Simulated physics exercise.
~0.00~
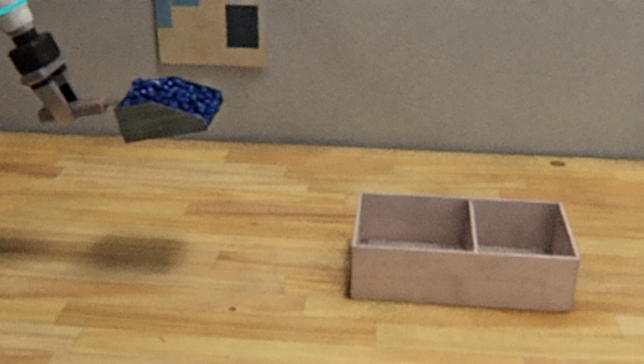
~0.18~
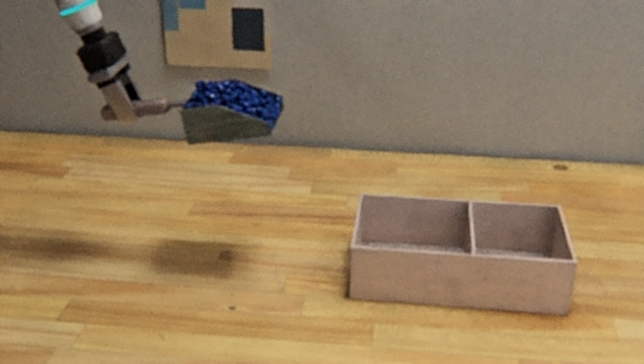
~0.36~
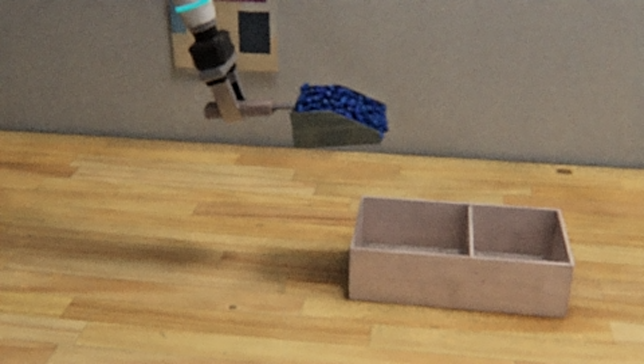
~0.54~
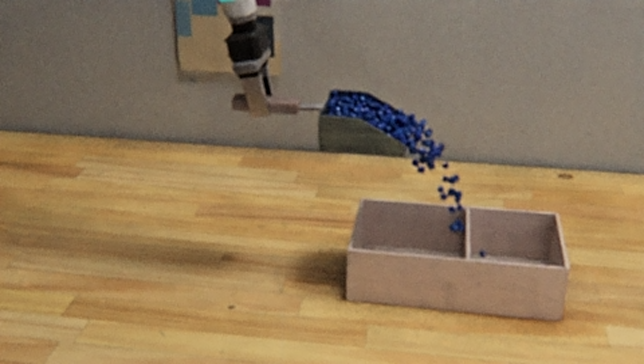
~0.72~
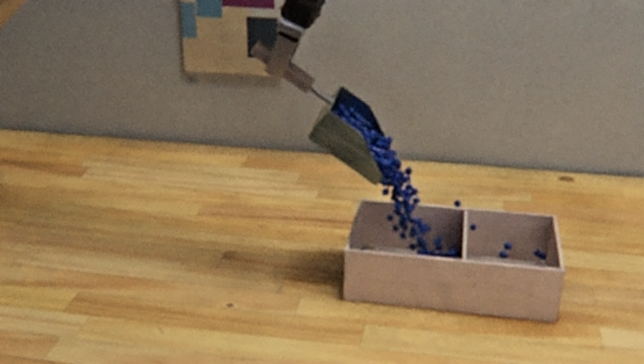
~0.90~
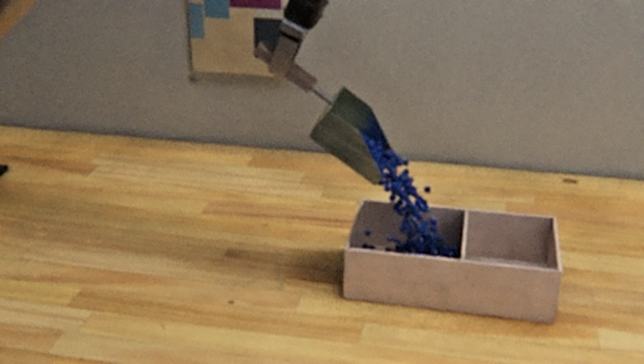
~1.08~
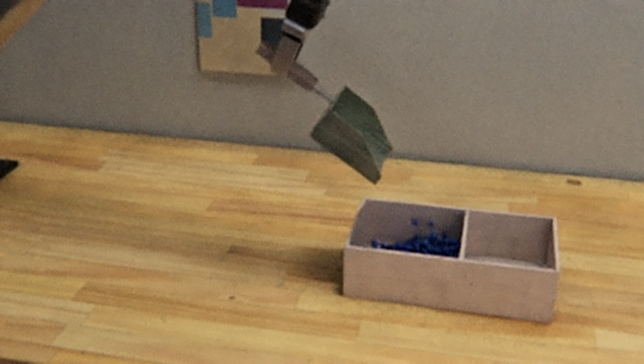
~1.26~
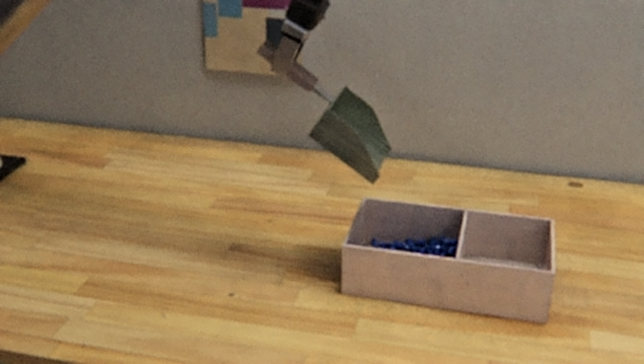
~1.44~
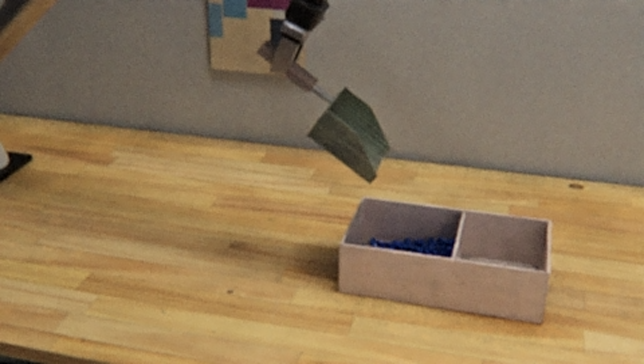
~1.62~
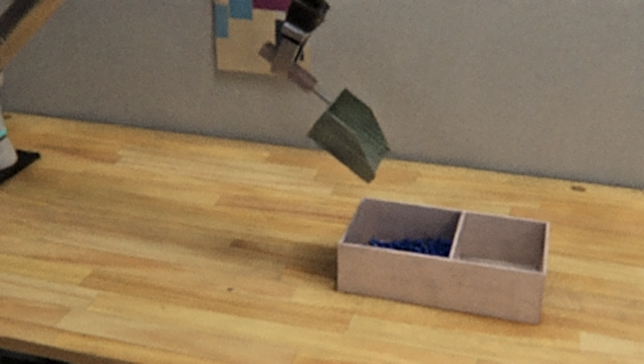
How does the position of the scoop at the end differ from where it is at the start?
At the start the scoop is at the upper left, well away from the box. By the end it is farther right, hanging just above the left part of the box.
